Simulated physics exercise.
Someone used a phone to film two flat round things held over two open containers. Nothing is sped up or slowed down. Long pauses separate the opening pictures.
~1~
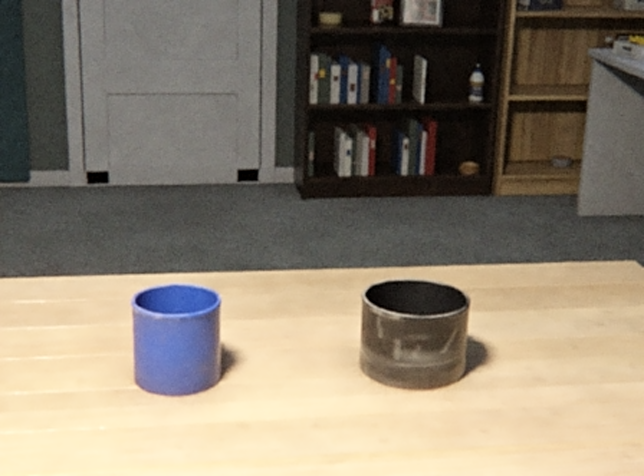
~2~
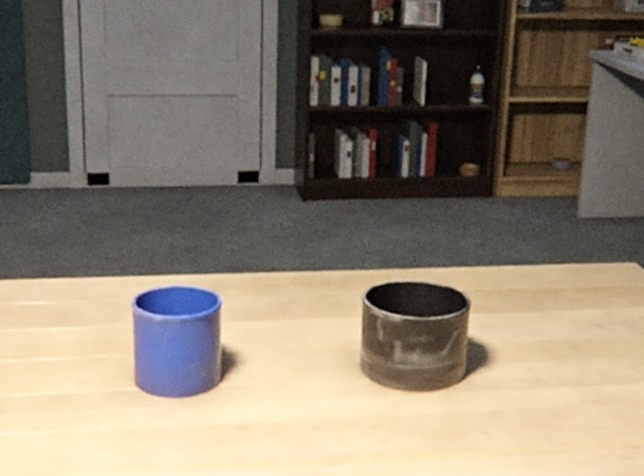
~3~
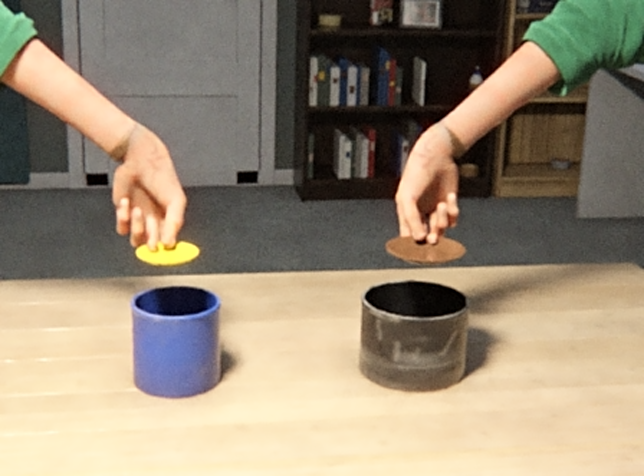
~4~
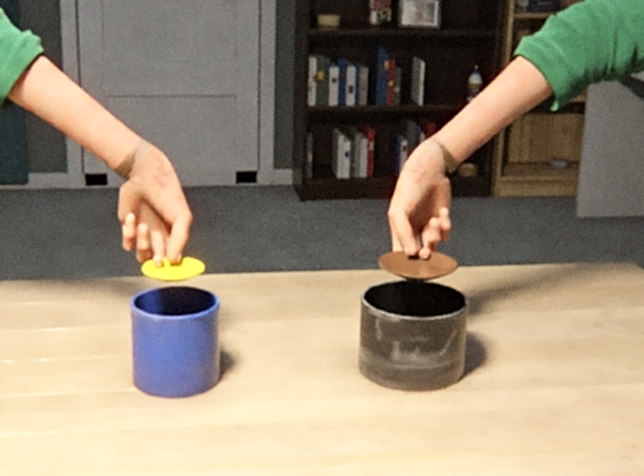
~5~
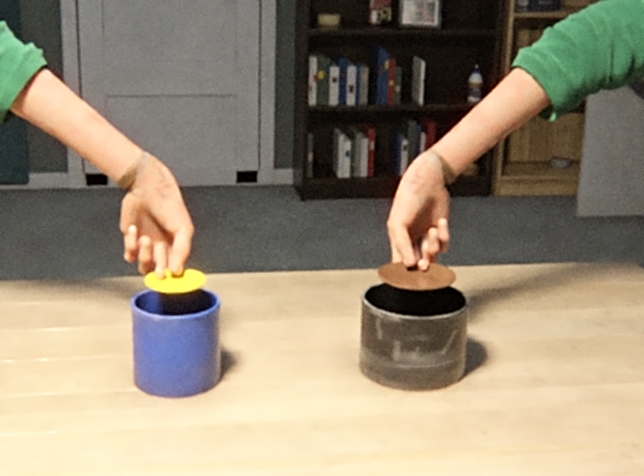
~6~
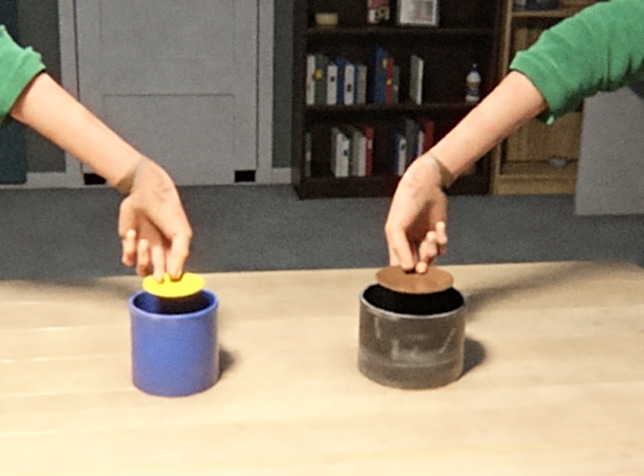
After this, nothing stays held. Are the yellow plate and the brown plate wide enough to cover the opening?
The yellow plate goes down in; the brown plate goes down in.
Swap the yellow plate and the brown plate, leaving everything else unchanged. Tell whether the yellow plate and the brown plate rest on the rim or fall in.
Swapped, the yellow plate tumbles in; the brown plate tumbles in.
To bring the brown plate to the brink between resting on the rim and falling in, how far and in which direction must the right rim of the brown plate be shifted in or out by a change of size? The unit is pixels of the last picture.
12 pixels or thereabouts, to the right.
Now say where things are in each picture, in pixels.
In the first frame, right beaker (414, 332).
In the second frame, left beaker (177, 340).
In the third frame, still on the way; yellow plate (168, 255); right beaker (413, 334).
In the fourth frame, still on the way; brown plate (418, 267); left beaker (176, 341).
In the fifth frame, still on the way; yellow plate (176, 283); right beaker (413, 333).
In the sixth frame, in place, still held; yellow plate (174, 288); brown plate (414, 282); left beaker (175, 340).
Then, 0.18 s after the last picture, yellow plate falling near (175, 353); brown plate falling near (411, 345).
Then, 0.30 s after the last picture, yellow plate down below near (175, 362); brown plate falling near (411, 352).
At rest, the yellow plate falls in, near (175, 371); the brown plate falls in, near (410, 359).
